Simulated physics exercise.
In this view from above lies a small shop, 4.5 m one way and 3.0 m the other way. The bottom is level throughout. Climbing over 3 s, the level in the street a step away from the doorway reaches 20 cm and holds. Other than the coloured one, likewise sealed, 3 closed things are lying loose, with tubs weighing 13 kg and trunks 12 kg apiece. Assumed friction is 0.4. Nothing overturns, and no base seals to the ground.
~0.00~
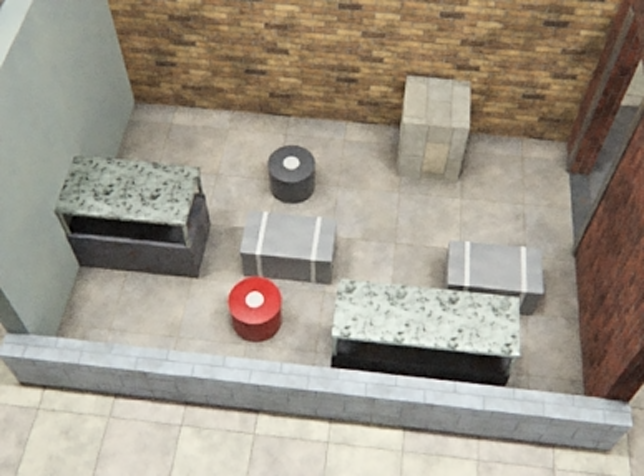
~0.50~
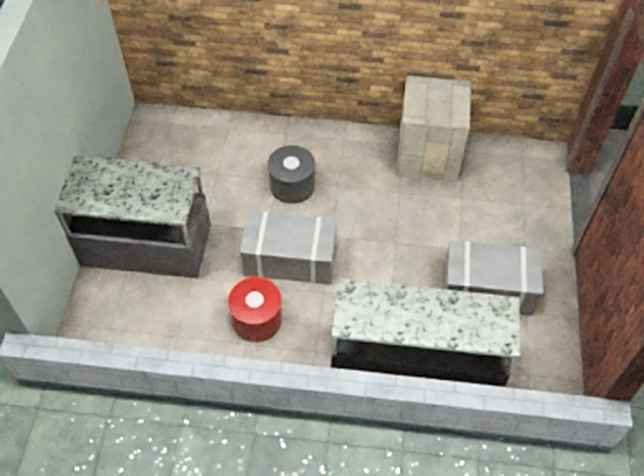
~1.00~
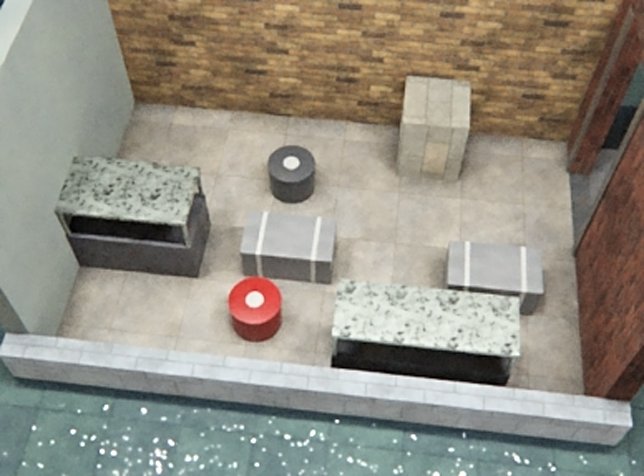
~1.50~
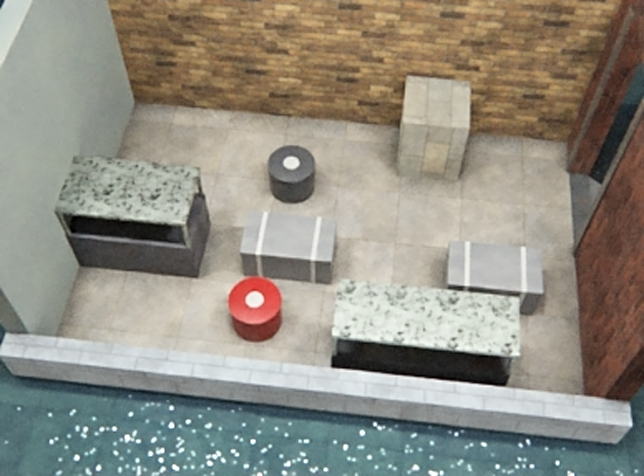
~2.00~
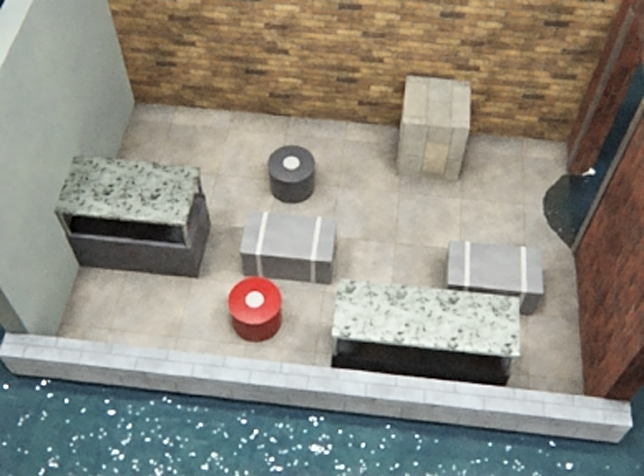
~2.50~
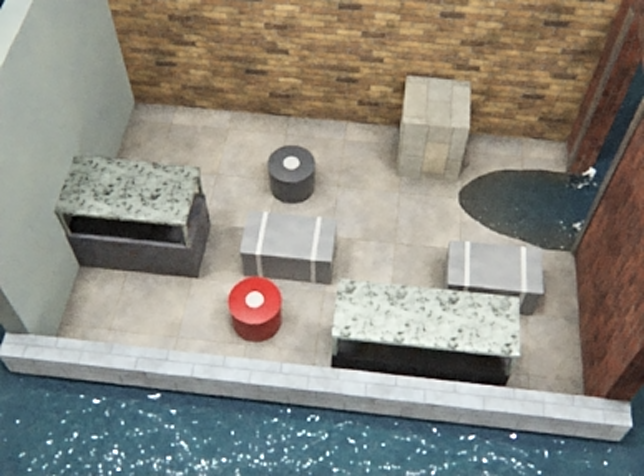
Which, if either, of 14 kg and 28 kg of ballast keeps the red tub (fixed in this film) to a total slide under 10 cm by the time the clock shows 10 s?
The lighter amount falls short, unlike the heavier.
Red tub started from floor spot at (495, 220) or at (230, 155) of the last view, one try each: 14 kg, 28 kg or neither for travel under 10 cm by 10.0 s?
Well, at the first spot no weight will do, and at the second either weight will do.
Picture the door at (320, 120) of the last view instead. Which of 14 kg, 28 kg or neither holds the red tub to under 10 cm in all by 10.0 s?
There just the heavier succeeds.
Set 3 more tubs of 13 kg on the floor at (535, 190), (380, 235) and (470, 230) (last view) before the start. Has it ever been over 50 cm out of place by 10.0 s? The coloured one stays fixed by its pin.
In the order given, beyond the mark, then beyond the mark, and last beyond the mark.
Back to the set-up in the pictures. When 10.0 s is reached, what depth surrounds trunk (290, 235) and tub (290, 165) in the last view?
Roughly 10 and 7 cm.
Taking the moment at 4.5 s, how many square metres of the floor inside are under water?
I'd put it close to 5.5 m2.
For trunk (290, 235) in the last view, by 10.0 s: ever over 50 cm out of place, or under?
Verdict for this one: Beyond half a metre.
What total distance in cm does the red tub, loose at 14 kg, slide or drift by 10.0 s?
100 cm in all.
After 3.5 s the red tub would be 0 cm from its start with 14 kg and 0 cm from its start with 28 kg; 0 cm of water round it then.
After 4.5 s the red tub would be 0 cm from its start with 14 kg and 0 cm from its start with 28 kg; 0 cm of water round it then.
After 7.0 s the red tub would be 10 cm from its start with 14 kg and 0 cm from its start with 28 kg; 7 cm of water round it then.
After 10.0 s the red tub would be 99 cm from its start with 14 kg and 0 cm from its start with 28 kg; 9 cm of water round it then.
